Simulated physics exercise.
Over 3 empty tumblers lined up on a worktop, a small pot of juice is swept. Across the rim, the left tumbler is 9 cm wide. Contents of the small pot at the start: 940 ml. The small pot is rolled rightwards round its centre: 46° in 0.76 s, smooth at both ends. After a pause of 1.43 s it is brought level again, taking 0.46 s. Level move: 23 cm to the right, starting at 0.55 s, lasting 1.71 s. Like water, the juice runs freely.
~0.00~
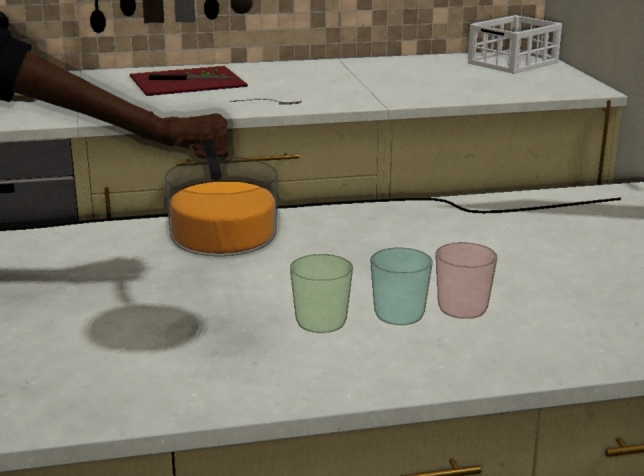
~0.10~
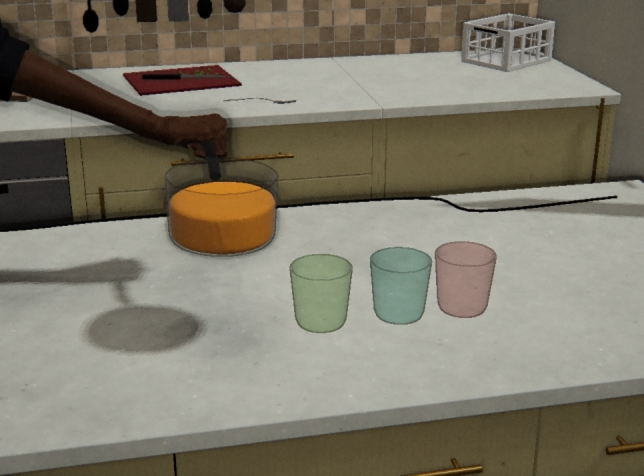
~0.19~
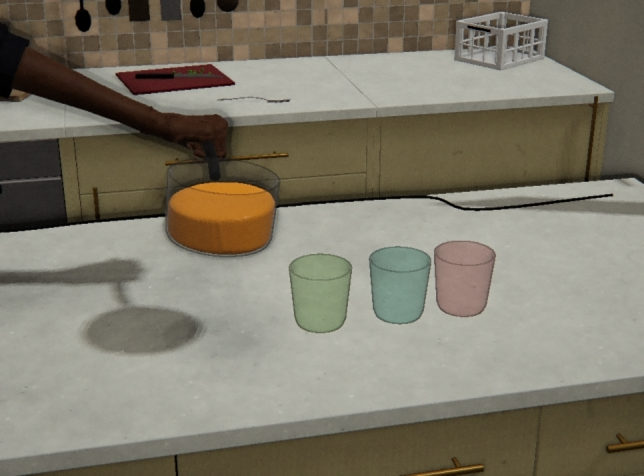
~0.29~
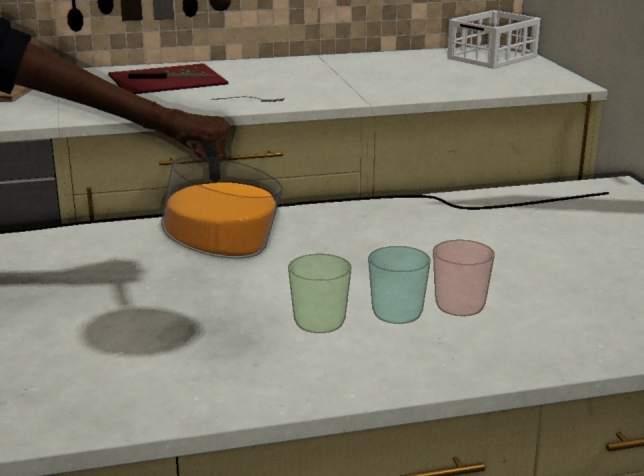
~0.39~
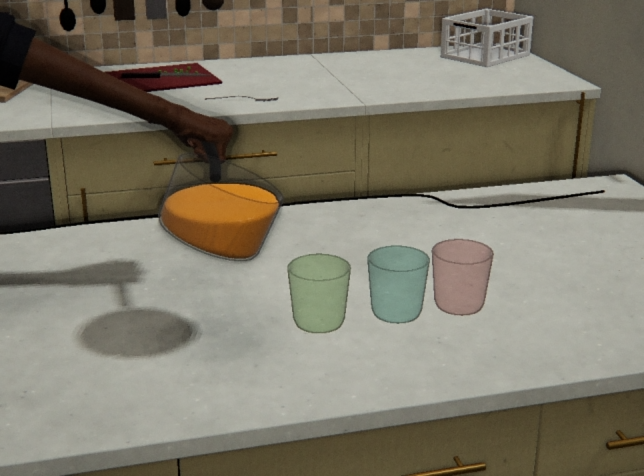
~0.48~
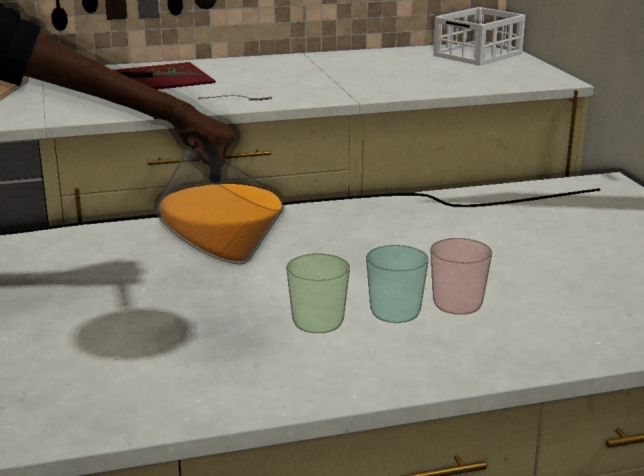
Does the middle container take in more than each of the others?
Most goes into the starting one.
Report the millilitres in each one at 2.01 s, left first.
I'd put it at some 180 ml left, 90 ml in the middle and 10 ml right.
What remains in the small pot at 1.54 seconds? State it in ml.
590 ml.
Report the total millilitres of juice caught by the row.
If you add every vessel, it's close to 330 ml.
By 1.09 s the tilt is 46° and from the left they hold 170 ml, 0 ml, 0 ml, the small pot 685 ml, and 10 ml is on the worktop.
By 1.54 s the tilt is 46° and from the left they hold 180 ml, 50 ml, 0 ml, the small pot 585 ml, and 95 ml is on the worktop.
By 2.01 s the tilt is 46° and from the left they hold 180 ml, 90 ml, 15 ml, the small pot 520 ml, and 115 ml is on the worktop.
By 2.51 s the tilt is 9° and from the left they hold 180 ml, 90 ml, 55 ml, the small pot 490 ml, and 120 ml is on the worktop.
At rest from the left they hold 180 ml, 90 ml, 55 ml, the small pot 490 ml, and 120 ml is on the worktop.
